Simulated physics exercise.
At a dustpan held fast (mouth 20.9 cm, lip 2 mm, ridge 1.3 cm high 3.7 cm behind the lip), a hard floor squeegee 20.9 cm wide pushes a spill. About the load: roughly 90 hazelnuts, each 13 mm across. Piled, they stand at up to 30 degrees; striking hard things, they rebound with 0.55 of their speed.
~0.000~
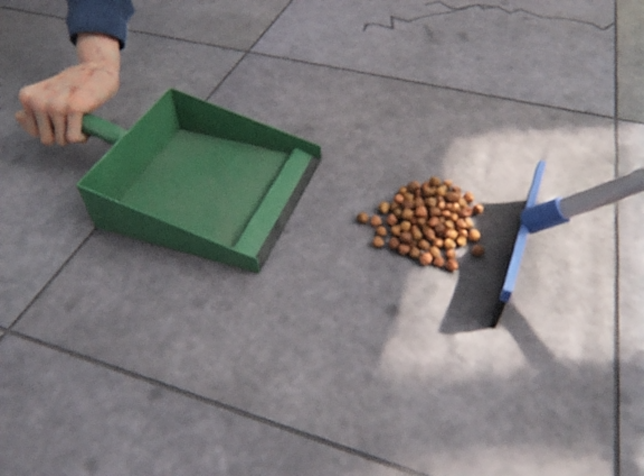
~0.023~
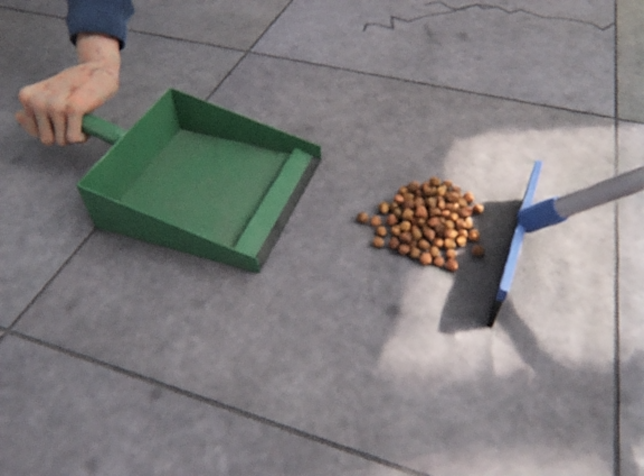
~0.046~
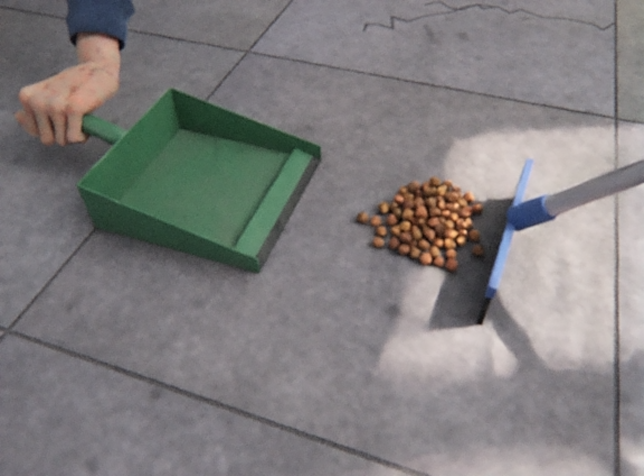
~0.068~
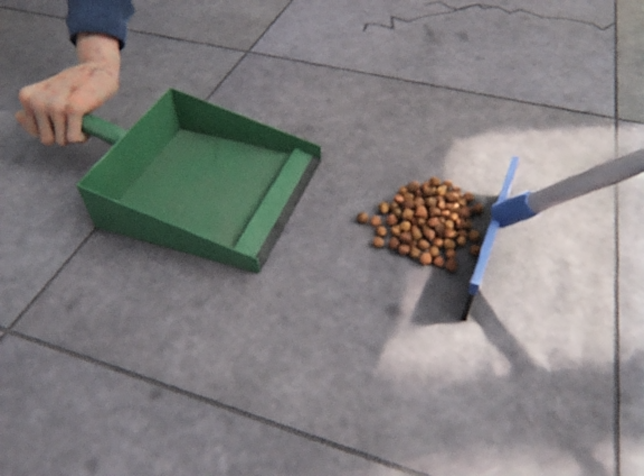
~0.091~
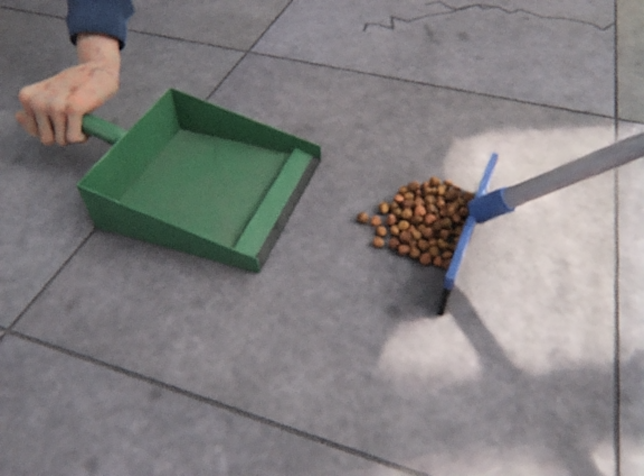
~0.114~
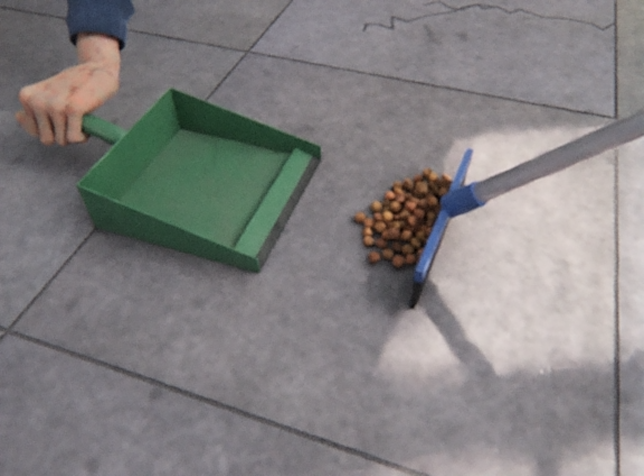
In the video, a hand holds a green dustpan still on grey paving while a blue squeegee moves left from the right, meets a pile of small brown nuts, and pushes them a short way toward the pan.
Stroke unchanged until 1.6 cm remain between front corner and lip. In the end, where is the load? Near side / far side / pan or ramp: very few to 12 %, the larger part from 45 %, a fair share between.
Near side: Very few; far side: A fair share; pan: The larger part.
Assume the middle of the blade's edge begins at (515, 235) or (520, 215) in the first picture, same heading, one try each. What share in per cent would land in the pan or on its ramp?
First try about 55 per cent, second about 55 per cent.
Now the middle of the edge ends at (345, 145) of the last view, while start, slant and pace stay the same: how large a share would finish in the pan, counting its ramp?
Some 30 per cent.
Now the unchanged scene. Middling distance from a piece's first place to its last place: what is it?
That distance is around 30 cm.
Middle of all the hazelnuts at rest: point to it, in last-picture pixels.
In the last view, approximately (204, 168).
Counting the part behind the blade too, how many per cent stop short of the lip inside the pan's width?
Some 25 per cent end up there.
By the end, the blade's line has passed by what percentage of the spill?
I'd say close to 0 per cent.
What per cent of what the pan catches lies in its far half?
About 60 %.
After 0.19 s, middle of the blade 8 cm from the lip; 0 % over the lip, far side 15 %, near side 0 %.
After 0.24 s, middle of the blade 4 cm from the lip; 25 % over the lip, far side 20 %, near side 0 %.
After 0.43 s, middle of the blade 2 cm from the lip; 60 % over the lip, far side 20 %, near side 0 %.
In the end, at 1.8 s, near side 0 %, far side 20 %, pan 50 %, in front of the lip or behind the blade 25 %.
